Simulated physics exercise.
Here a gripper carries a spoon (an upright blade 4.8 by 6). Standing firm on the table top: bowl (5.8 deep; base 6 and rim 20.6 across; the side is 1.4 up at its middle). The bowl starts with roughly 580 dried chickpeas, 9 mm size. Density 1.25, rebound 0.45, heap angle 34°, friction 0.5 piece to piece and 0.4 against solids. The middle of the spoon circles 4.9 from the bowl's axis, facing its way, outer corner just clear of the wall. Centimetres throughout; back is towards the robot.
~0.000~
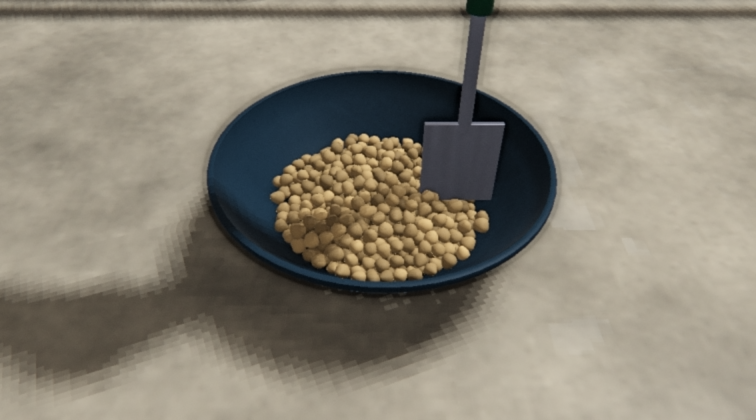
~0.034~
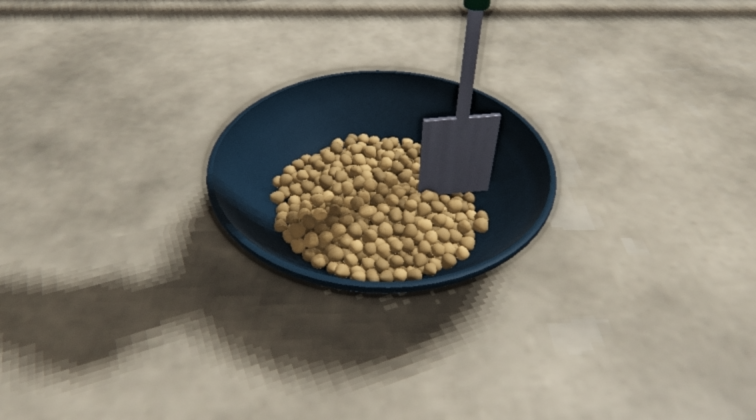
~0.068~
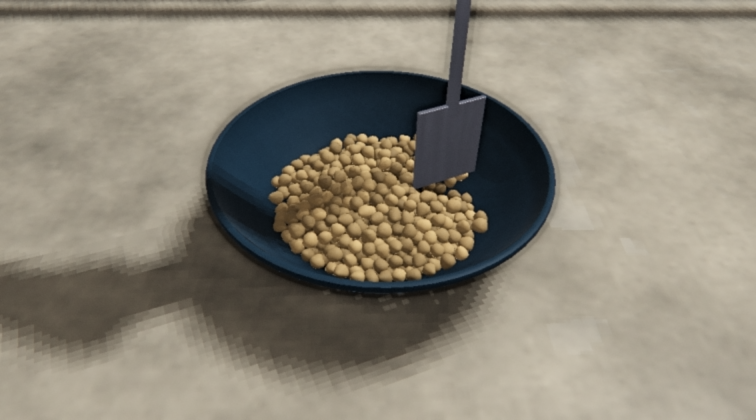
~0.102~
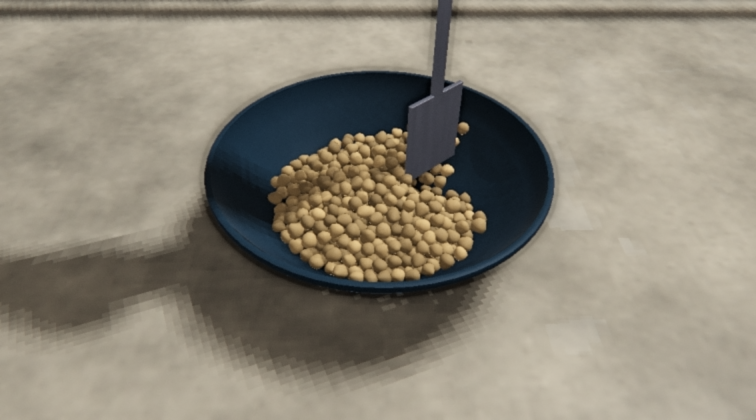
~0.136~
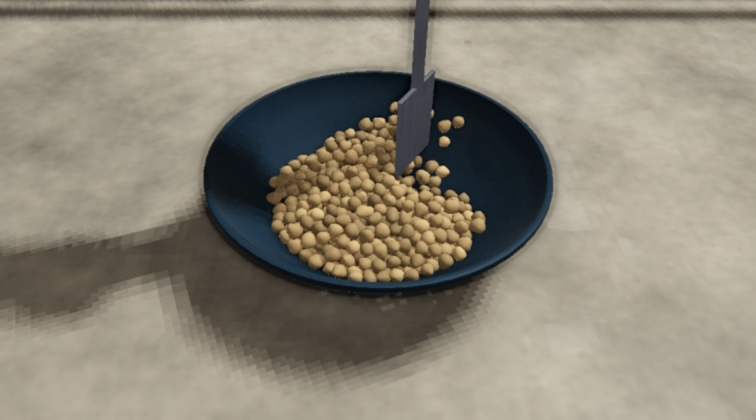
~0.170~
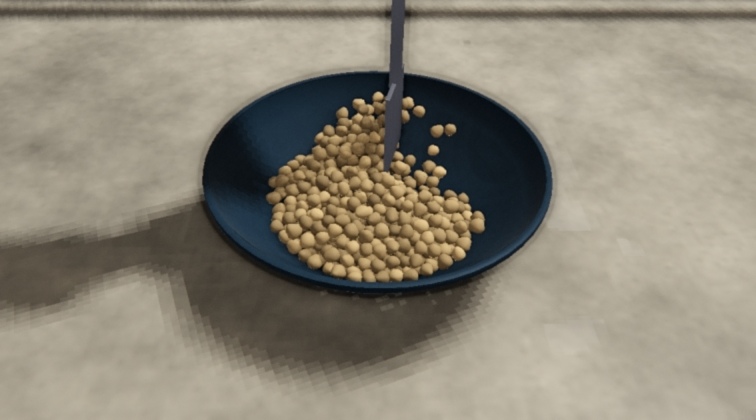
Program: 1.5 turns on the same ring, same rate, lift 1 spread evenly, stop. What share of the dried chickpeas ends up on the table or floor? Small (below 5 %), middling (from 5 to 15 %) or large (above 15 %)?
Answer: Small; below 5 % of the dried chickpeas finish on the table or floor.
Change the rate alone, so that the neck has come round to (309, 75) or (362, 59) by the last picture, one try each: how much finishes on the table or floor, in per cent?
About 25 and 5 per cent.
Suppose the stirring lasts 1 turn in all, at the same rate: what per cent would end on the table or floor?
Then about 0 per cent.
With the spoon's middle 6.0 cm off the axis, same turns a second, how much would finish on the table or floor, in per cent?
Then about 0 per cent.
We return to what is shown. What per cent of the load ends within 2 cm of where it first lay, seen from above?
Some 40 per cent.
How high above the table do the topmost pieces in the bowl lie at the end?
Roughly 5.0 cm.
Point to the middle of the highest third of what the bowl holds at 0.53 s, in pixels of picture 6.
Around (381, 246).
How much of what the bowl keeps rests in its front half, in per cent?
Some 50 per cent.
By 0.53 s, 257° round, highest piece 7 above the table; 573 in the bowl, 3 on the table or floor.
By 0.89 s, 79° round, highest piece 6 above the table; 567 in the bowl, 9 on the table or floor.
By 1.27 s, 180° round, highest piece 5 above the table; 567 in the bowl, 9 on the table or floor.
By 1.97 s, 180° round, highest piece 5 above the table; 567 in the bowl, 9 on the table or floor.
Final count, 567 in the bowl, 9 on the table or floor. That is 2 % on the table or floor.
